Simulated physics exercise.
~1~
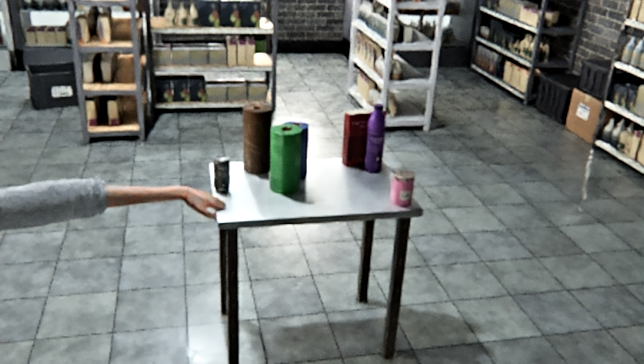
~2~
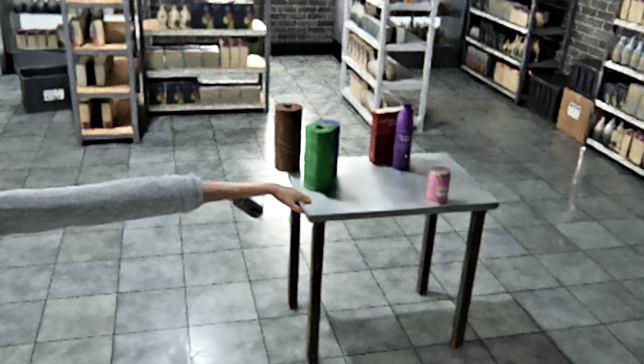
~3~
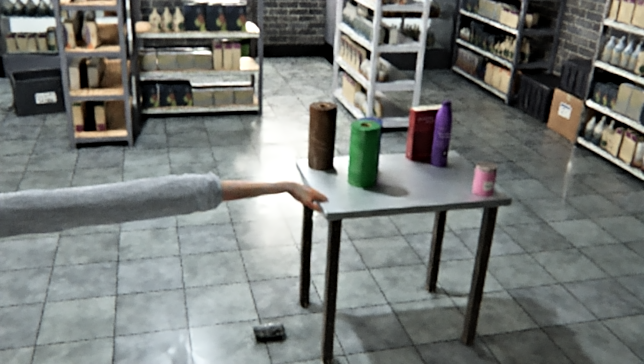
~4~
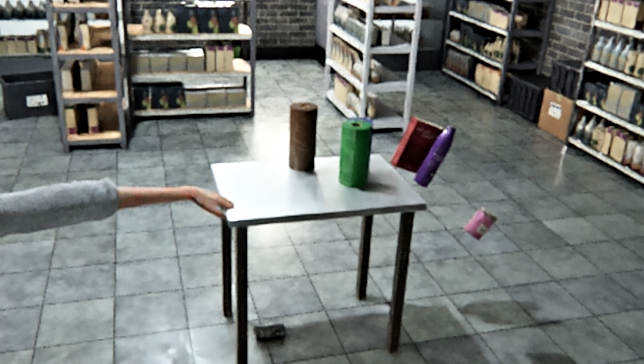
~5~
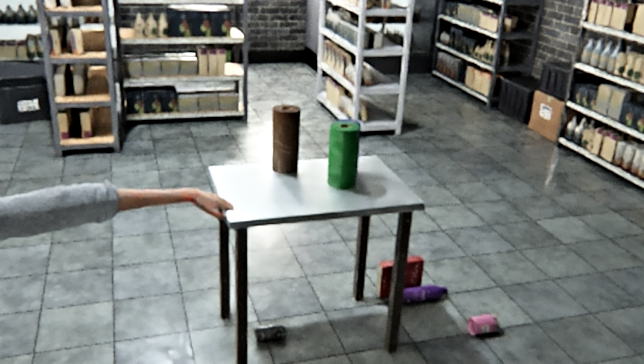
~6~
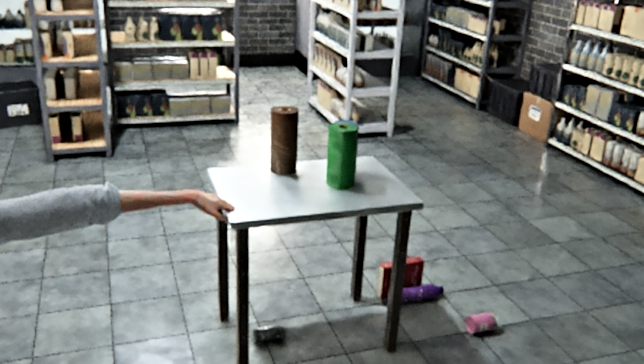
At the start, a hand grips the left edge of a light table holding a grey can, a brown roll, a green roll, a blue roll, a red book, a purple bottle and a pink jar. The hand shoves the table to the right, and the grey can drops off the left side onto the tiled floor. The table is then pulled back left, and the red book, purple bottle and pink jar tip off its right side. They land on the floor and lie there, while the brown and green rolls remain upright on the tabletop.
